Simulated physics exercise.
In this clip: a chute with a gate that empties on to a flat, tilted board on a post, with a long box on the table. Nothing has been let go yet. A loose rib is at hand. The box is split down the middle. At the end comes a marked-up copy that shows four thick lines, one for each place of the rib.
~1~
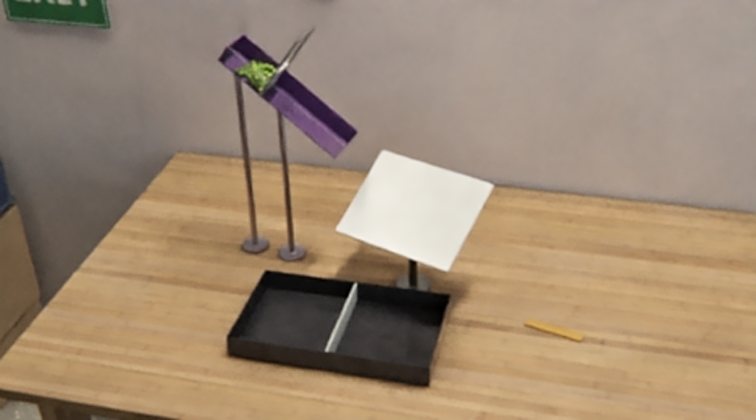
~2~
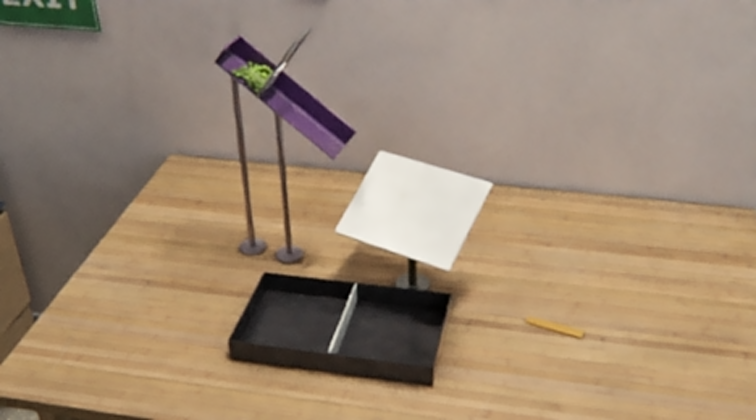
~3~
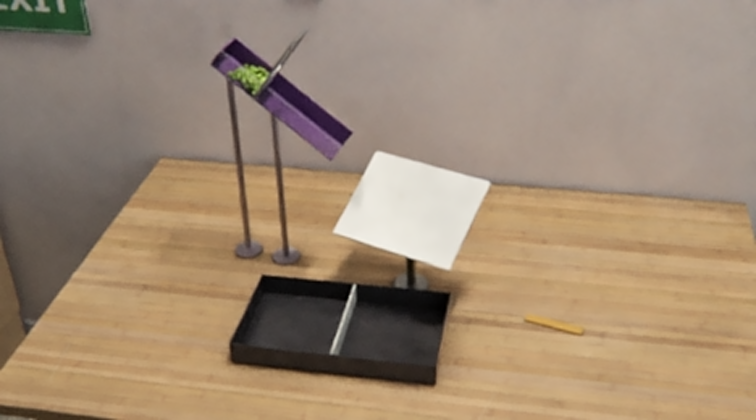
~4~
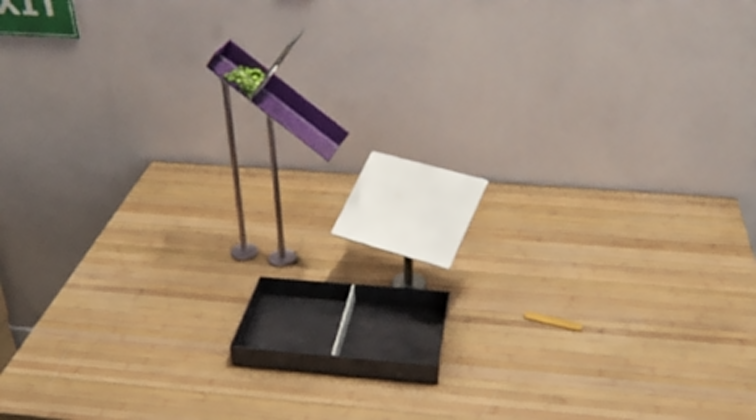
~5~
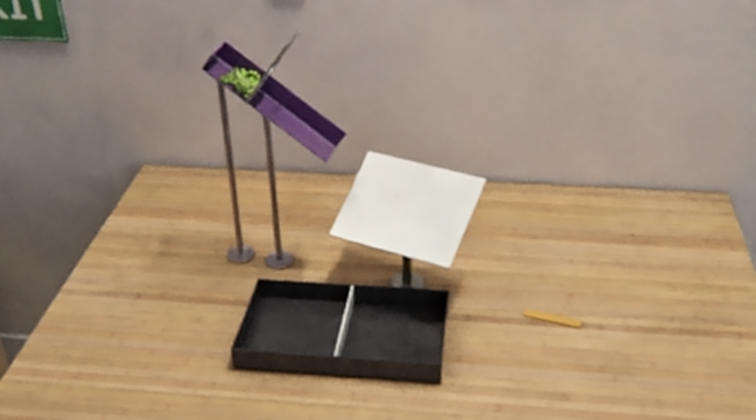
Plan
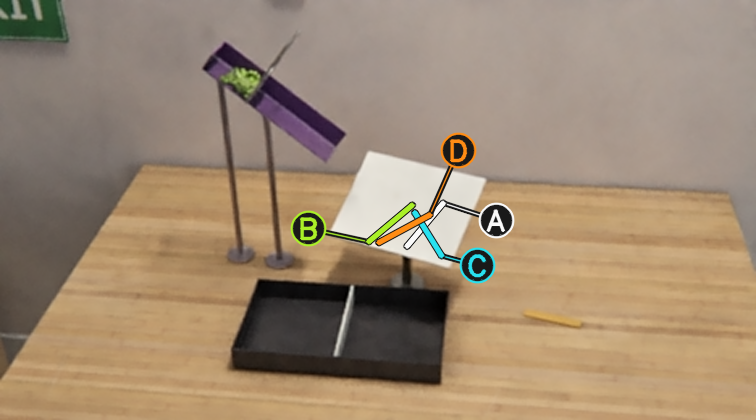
We see a purple chute on two stands holding a green load behind a gate, beside a tilted white board and a divided black box on a wooden table; the view drifts slightly while the objects stay still.
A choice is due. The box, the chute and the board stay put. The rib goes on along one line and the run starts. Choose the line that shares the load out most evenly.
I would pick line D.
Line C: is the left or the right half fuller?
Right.
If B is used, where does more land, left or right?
The left half.
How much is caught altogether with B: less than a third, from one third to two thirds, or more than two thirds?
It is more than two thirds.
On the marked copy, line A from (443, 203) to (407, 246); line B from (412, 205) to (368, 241); line C from (414, 212) to (441, 255); line D from (429, 215) to (378, 242).
If A is chosen, of what is caught, a small share in the left half, all but a few in the right.
If B is chosen, of what is caught, the bulk in the left half, a small share in the right.
If C is chosen, of what is caught, a small share in the left half, all but a few in the right.
If D is chosen, of what is caught, close to half in the left half, close to half in the right.
